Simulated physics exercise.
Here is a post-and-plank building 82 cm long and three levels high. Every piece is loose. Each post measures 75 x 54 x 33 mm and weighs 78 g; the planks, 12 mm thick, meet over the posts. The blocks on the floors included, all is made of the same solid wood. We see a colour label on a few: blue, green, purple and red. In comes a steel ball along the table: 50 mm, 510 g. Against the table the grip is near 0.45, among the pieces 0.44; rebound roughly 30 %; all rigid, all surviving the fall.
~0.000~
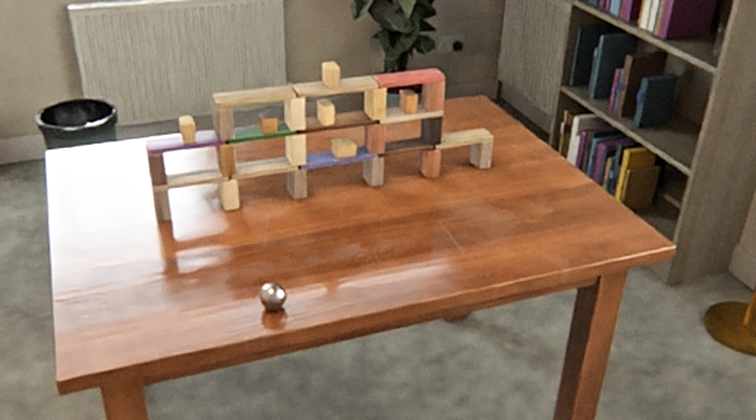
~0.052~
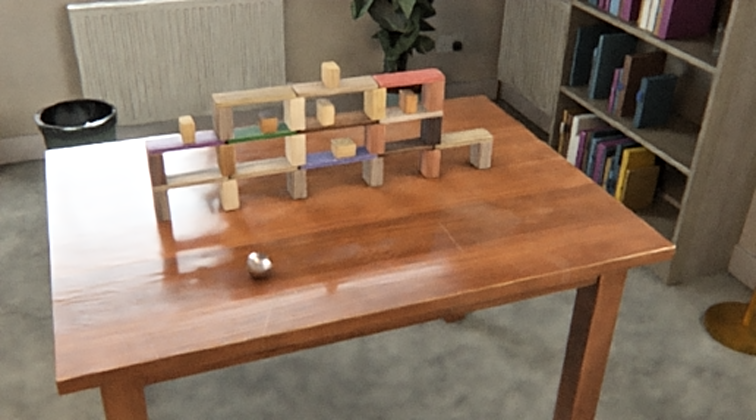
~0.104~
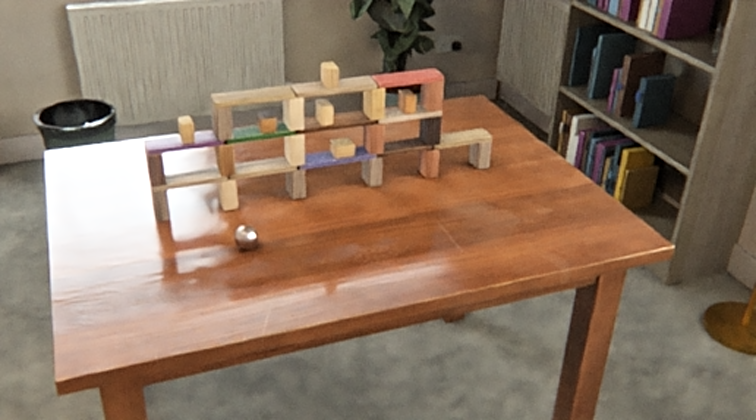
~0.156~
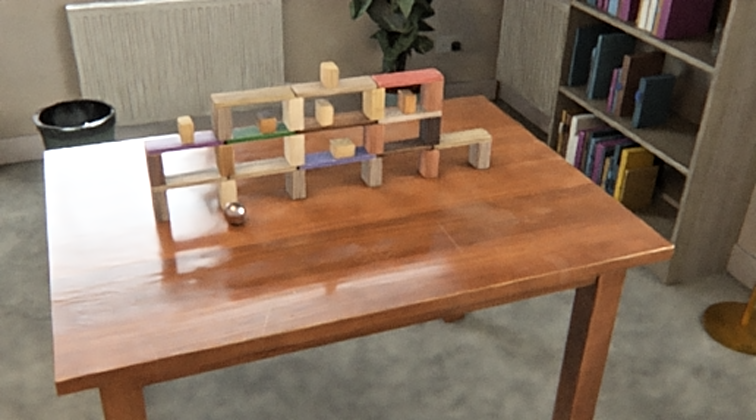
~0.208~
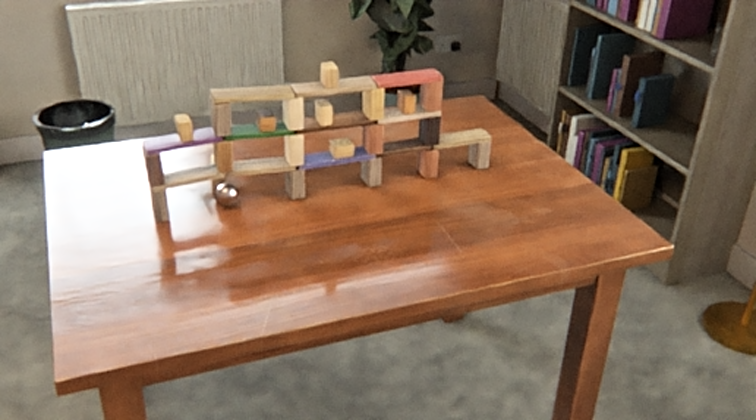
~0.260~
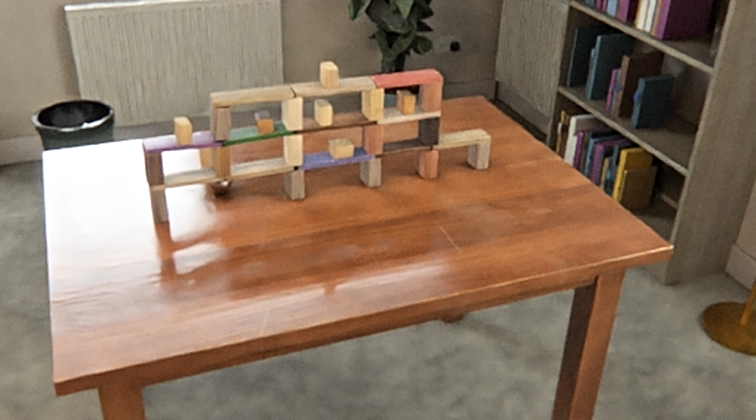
On a wooden table, a steel ball rolling away into a post-and-plank block structure, slightly tilting pieces at its left end.
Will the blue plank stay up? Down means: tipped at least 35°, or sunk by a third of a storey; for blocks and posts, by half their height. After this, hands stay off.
Yes.
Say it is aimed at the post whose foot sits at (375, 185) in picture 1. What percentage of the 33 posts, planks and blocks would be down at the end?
Under that change the share is 50 in a hundred.
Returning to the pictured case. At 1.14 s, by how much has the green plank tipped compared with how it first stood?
About 40 degrees.
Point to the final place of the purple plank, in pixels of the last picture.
Its middle finishes near pixel (183, 188) of the last picture.
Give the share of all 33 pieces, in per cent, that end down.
Roughly 50 percent.
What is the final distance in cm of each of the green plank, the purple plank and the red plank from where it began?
Displacements: Green = 8, purple = 12, red = 0 (cm).
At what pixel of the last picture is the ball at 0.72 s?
About (187, 143).
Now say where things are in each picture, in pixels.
In the first frame (places mark the middle of the side facing us), ball (273, 296) 35 cm from contact, 2.1 m/s; blue plank (340, 162); green plank (260, 130); purple plank (187, 148); nothing disturbed.
Ball (259, 265) 24 cm from contact, 2.1 m/s; blue plank (340, 162), in the second frame.
Ball (246, 237) 14 cm from contact, 2.1 m/s; blue plank (339, 162), in the third frame.
Ball (235, 213) 29 mm from contact, 2.1 m/s; blue plank (338, 162), in the fourth frame.
Ball (227, 194) after contact, 1.3 m/s; blue plank (338, 162); purple plank (185, 146) leaning 3°; steepest lean 3°, the block at (186, 132); 9 disturbed, none down, in the fifth frame.
Ball (221, 183) after contact, 1.3 m/s; blue plank (337, 163); purple plank (185, 148) leaning 5°; green plank (256, 131) leaning 4°; steepest lean 8°, the post at (206, 158); 9 disturbed, none down, in the sixth frame.
After 0.38 s, ball still moving; 11 of the 33 pieces down; blue plank unmoved; purple plank leaning 64°, 43 mm lower.
After 0.72 s, ball still moving; 12 of the 33 pieces down; blue plank unmoved; green plank leaning 47°, 7 cm lower.
After 1.14 s, ball still moving; 17 of the 33 pieces down; blue plank unmoved; green plank leaning 43°, 8 cm lower.
At rest (2.0 s), ball rolling away; 17 of the 33 pieces down; blue plank unmoved; green plank leaning 42°, 8 cm lower; purple plank leaning 41°, 11 cm lower. As the last picture would show them, middles, blue plank near (334, 158), green plank near (268, 162).
